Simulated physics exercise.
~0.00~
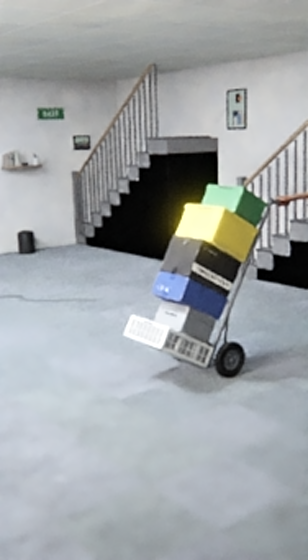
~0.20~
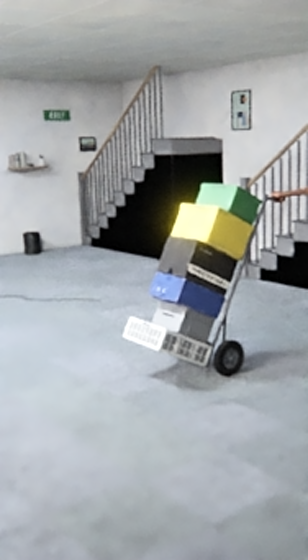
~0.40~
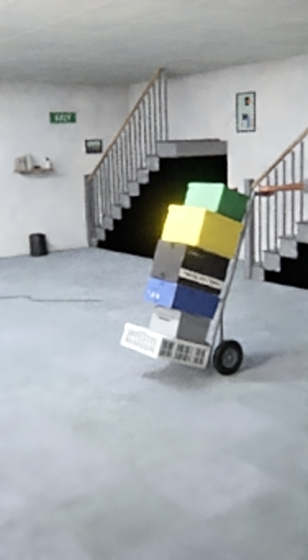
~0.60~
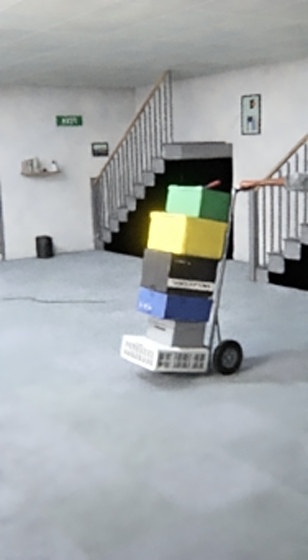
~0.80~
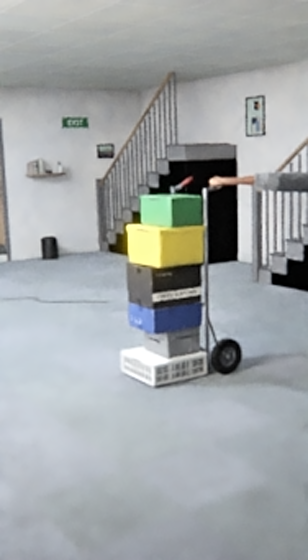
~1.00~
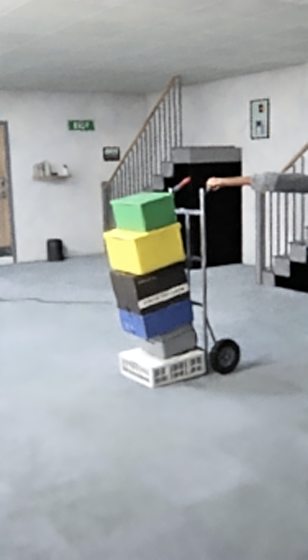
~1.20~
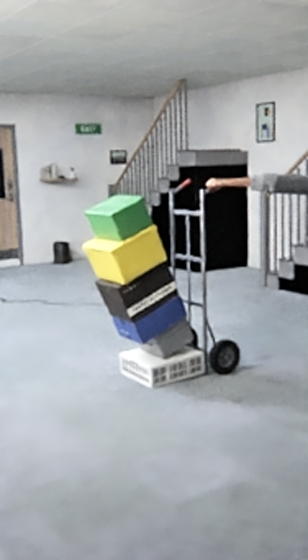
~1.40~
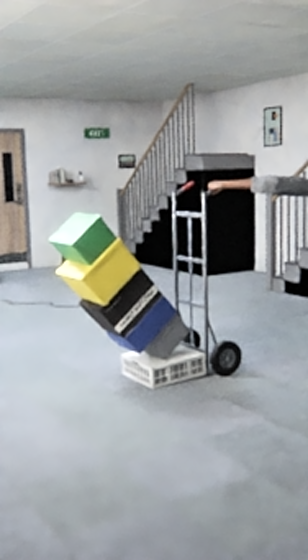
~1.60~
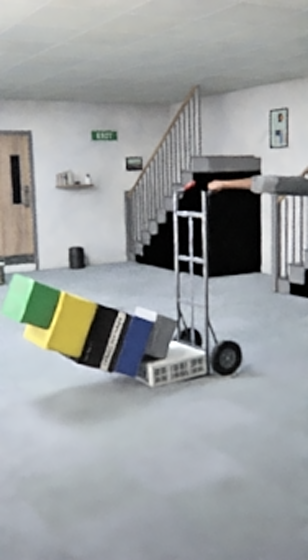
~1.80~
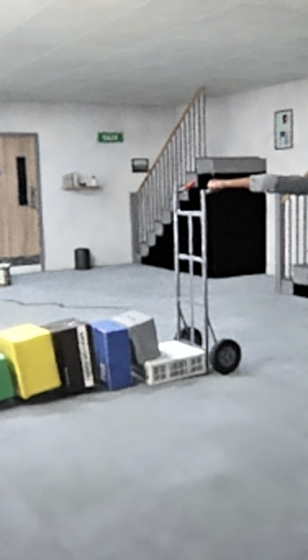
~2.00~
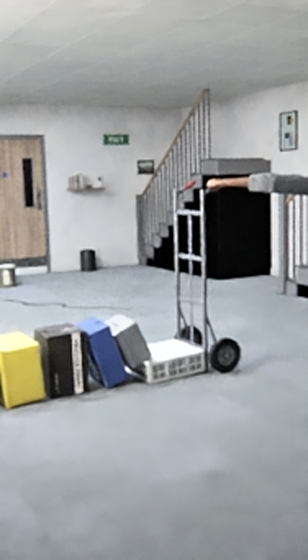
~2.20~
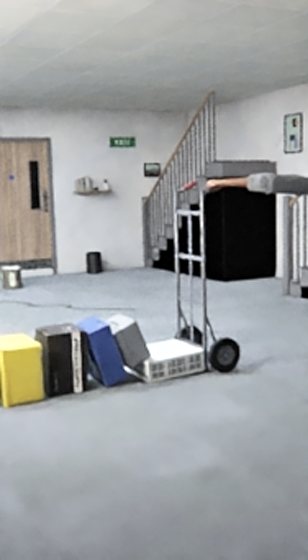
We see a hand tilt a loaded hand truck upright in a room with stairs, and the stacked boxes lean left and topple off in a row across the floor, leaving the white crate on the plate, a grey box leaning beside it, and the green box out of view.
